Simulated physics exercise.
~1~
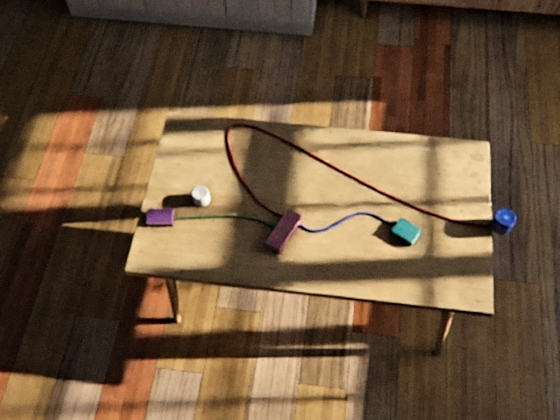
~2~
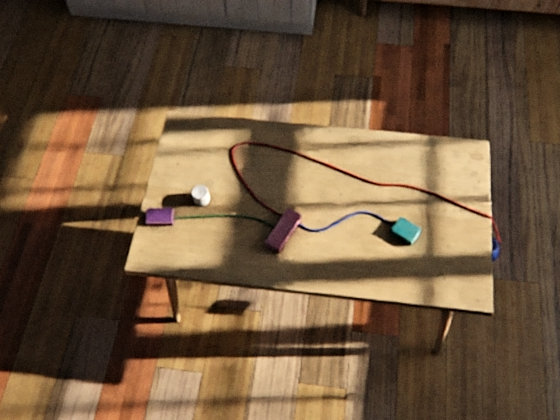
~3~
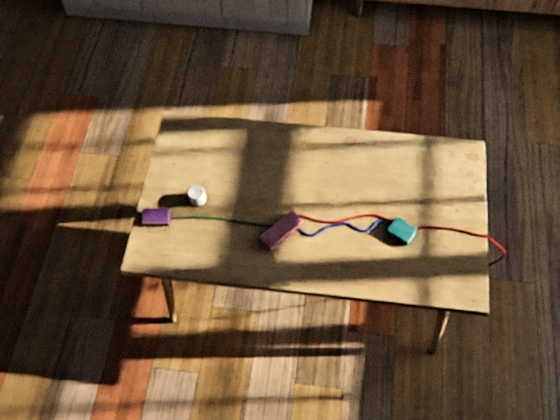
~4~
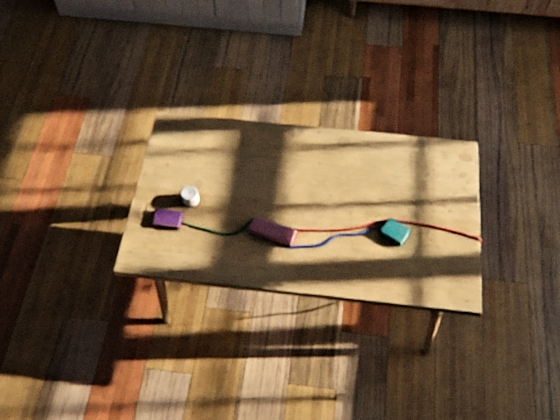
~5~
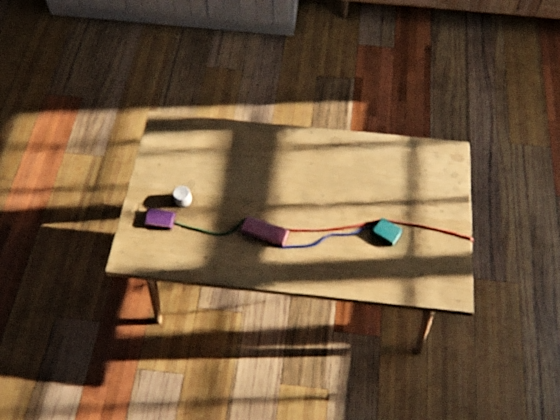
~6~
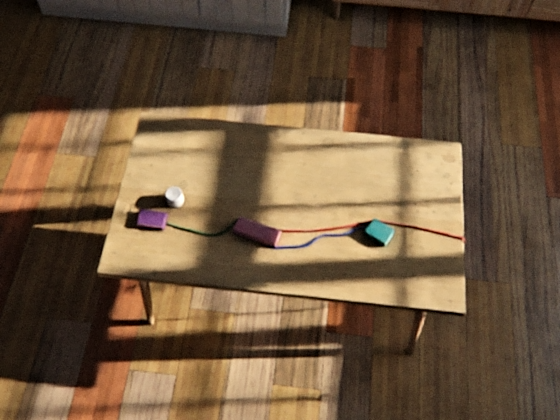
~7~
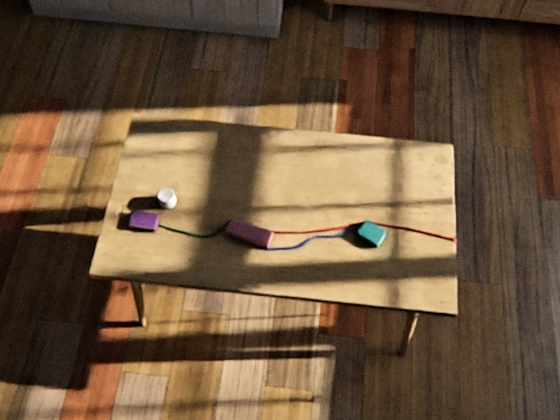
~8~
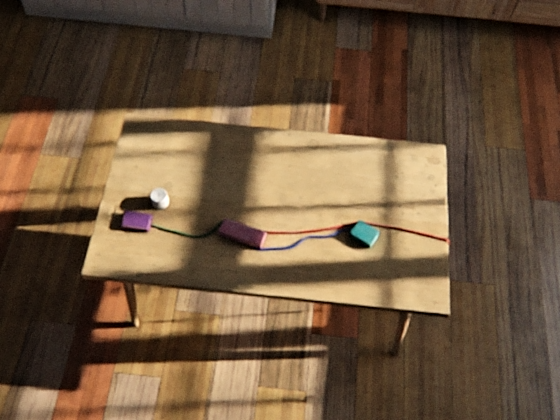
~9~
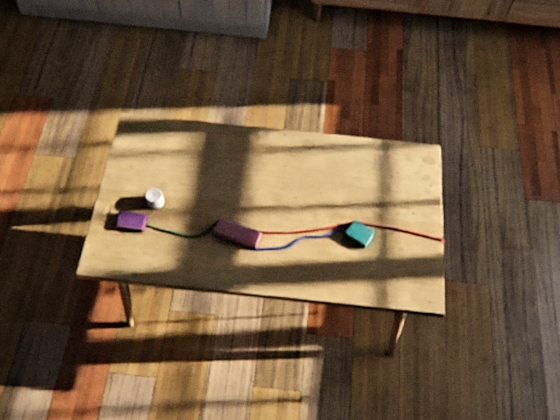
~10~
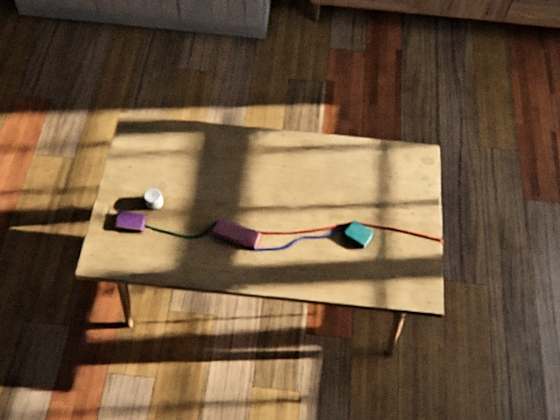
A blue speaker drops off the table's right side, tugging its red cable nearly straight.
